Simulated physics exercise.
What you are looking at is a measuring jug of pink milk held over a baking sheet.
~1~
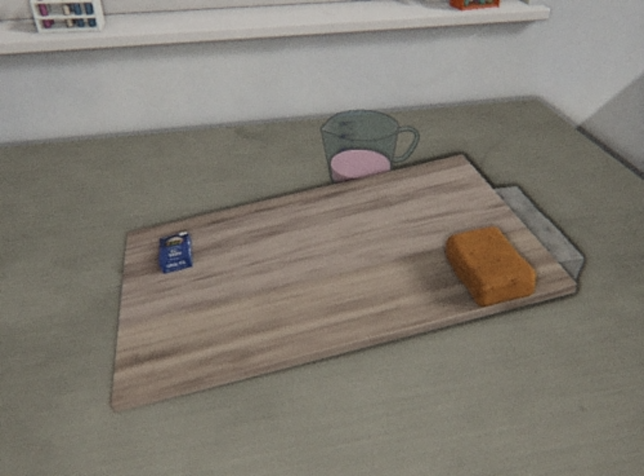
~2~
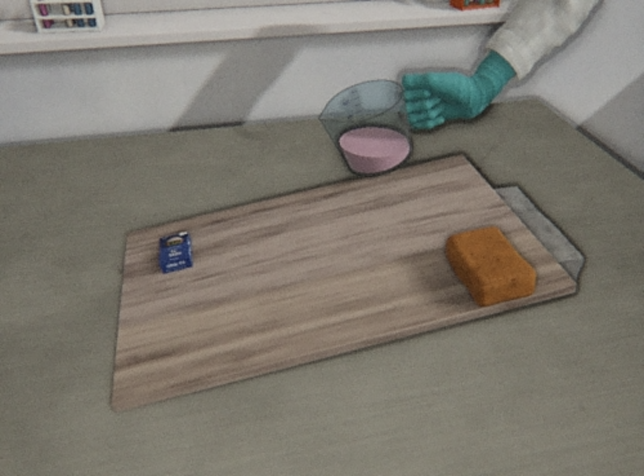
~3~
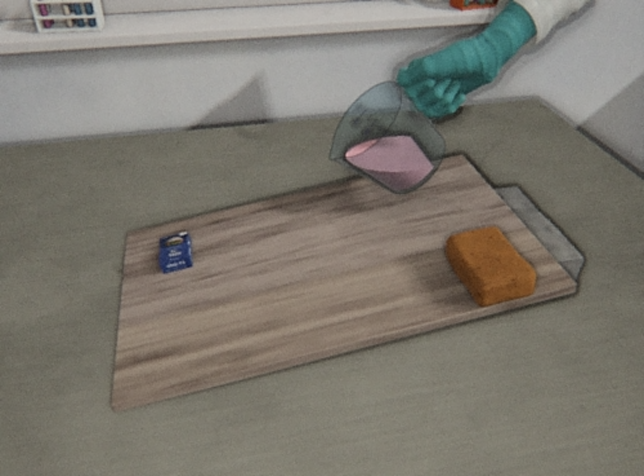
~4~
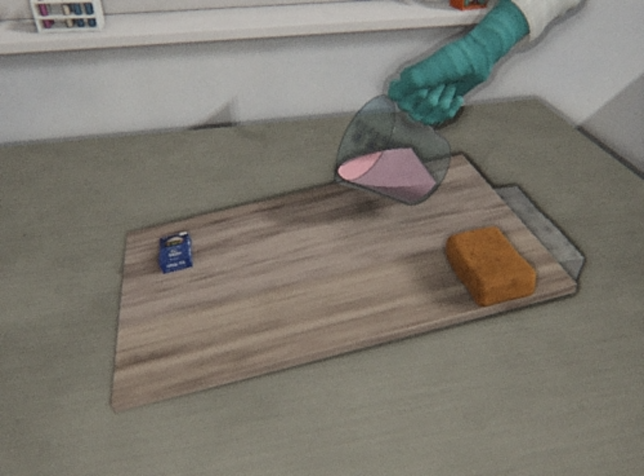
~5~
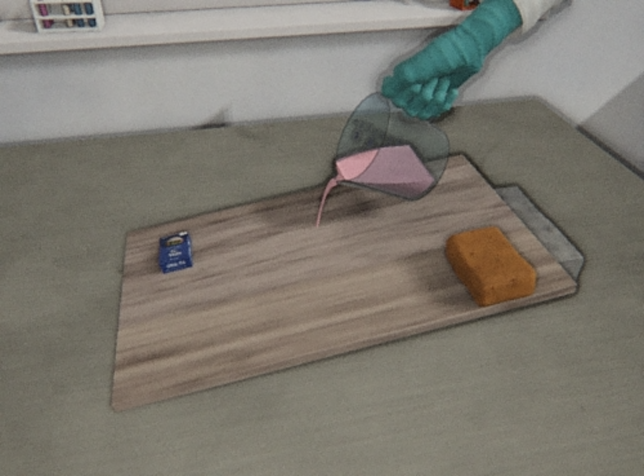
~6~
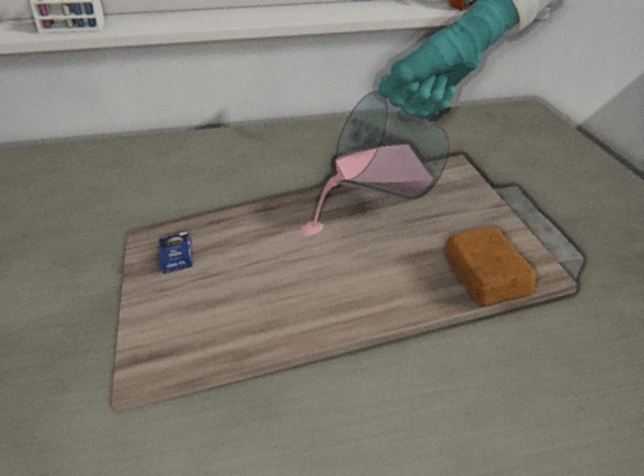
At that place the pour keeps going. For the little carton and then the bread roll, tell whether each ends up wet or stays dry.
Little carton: Ends up wet; bread roll: Stays dry.
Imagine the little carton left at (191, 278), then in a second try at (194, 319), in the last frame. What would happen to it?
Try one: It gets hit. Try two: It stays clear.
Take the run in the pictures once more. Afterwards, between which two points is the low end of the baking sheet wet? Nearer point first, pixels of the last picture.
I'd say it stretches from roughly (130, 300) up to (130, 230).
A moment on, it runs down to the left; the little carton is reached; the bread roll is untouched.
Further on, it runs down to the left and off the end; the little carton is reached; the bread roll is untouched.
When it is over, it runs down to the left and off the end; the little carton is reached; the bread roll is untouched.
